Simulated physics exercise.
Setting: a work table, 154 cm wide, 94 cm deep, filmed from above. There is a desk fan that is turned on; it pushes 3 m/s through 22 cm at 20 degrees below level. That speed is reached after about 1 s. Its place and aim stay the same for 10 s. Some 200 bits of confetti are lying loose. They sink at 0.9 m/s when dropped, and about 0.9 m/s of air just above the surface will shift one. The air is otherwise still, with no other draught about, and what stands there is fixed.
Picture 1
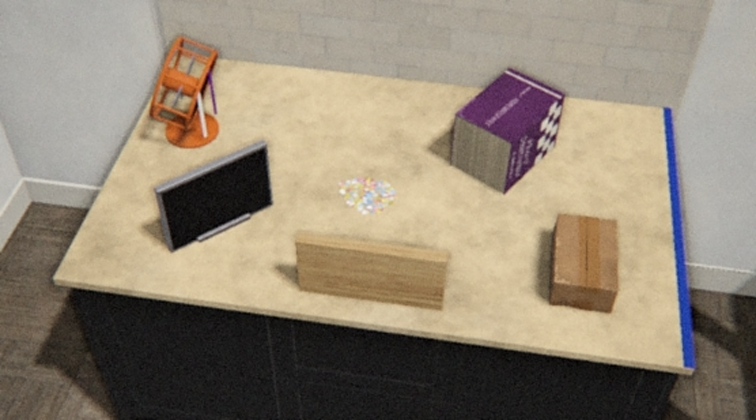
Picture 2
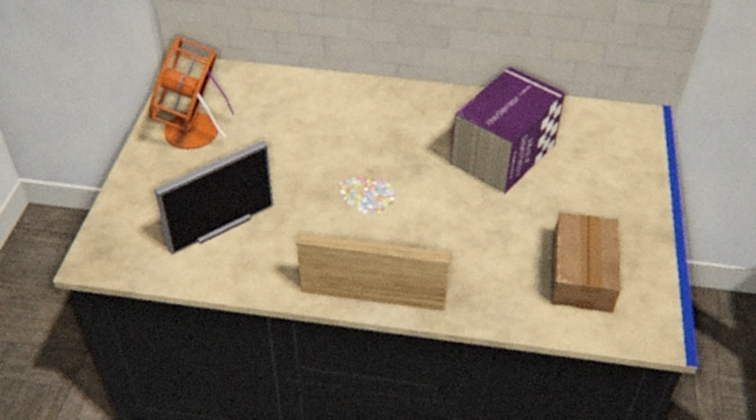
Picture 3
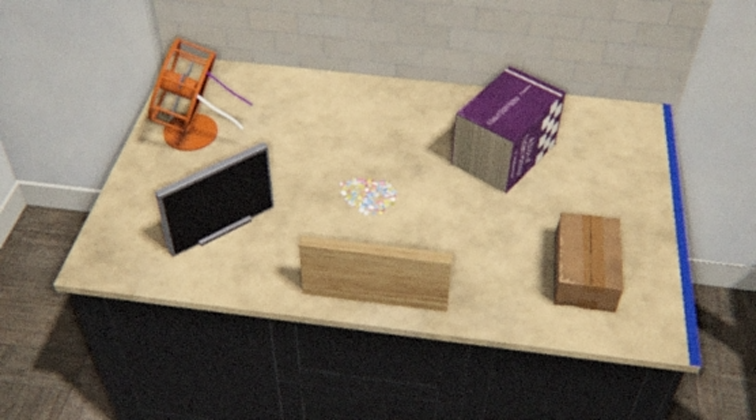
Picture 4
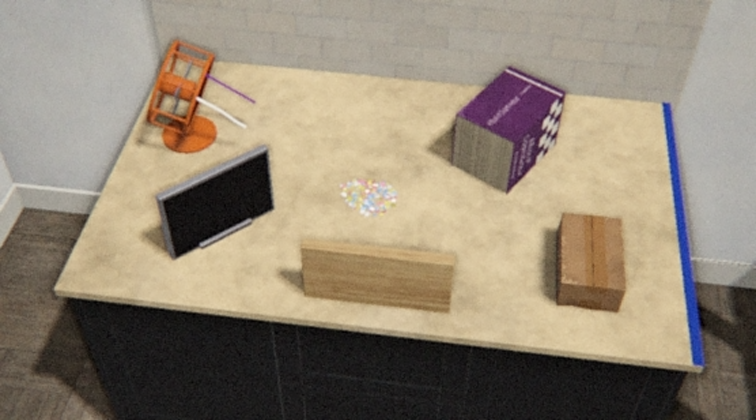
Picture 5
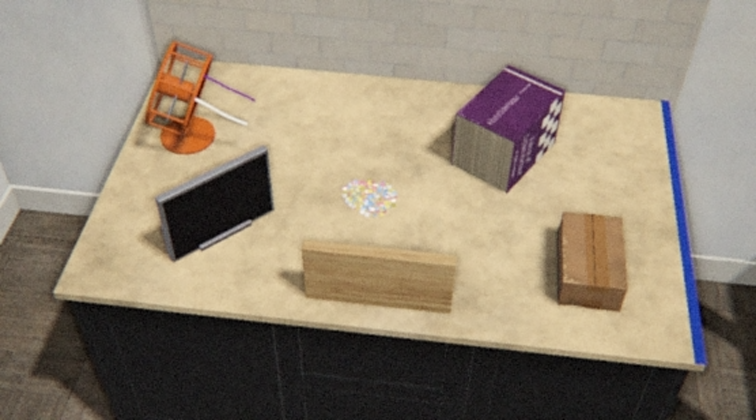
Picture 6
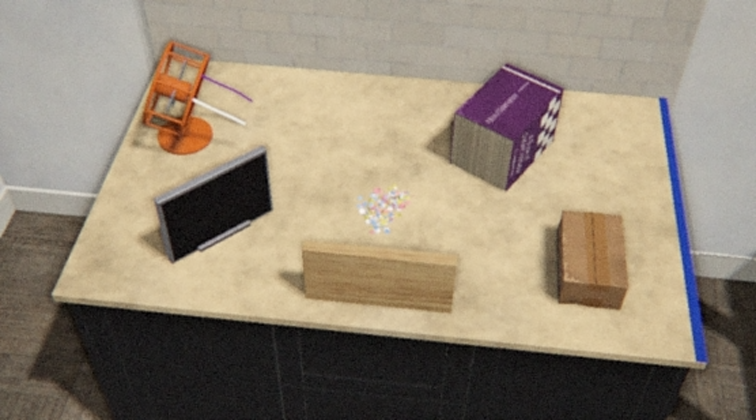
To begin with, an orange desk fan, a laptop, an upright board, two boxes and loose confetti sit on a work table. The ribbons on the fan lift and stream out to the right while the confetti lies still, and then most of the bits shift slightly to the right.
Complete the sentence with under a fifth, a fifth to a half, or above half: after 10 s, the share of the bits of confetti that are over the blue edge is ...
After 10 s, the share is under a fifth.
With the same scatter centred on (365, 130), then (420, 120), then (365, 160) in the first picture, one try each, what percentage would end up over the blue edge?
Try by try: About 100 per cent, 100 per cent and 60 per cent.
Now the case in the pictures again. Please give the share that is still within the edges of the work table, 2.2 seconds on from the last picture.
Around 0 percent remain.
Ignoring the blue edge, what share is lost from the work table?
100 %.
Then, 1.0 s after the last picture, 0 % are over the blue edge; 75 % have settled or left.
Then, 2.2 s after the last picture, 0 % are over the blue edge; 98 % have settled or left.
Then, 4.6 s after the last picture, 0 % are over the blue edge; 100 % have settled or left.
Then, 9.1 s after the last picture, at the end, 0 % are over the blue edge.
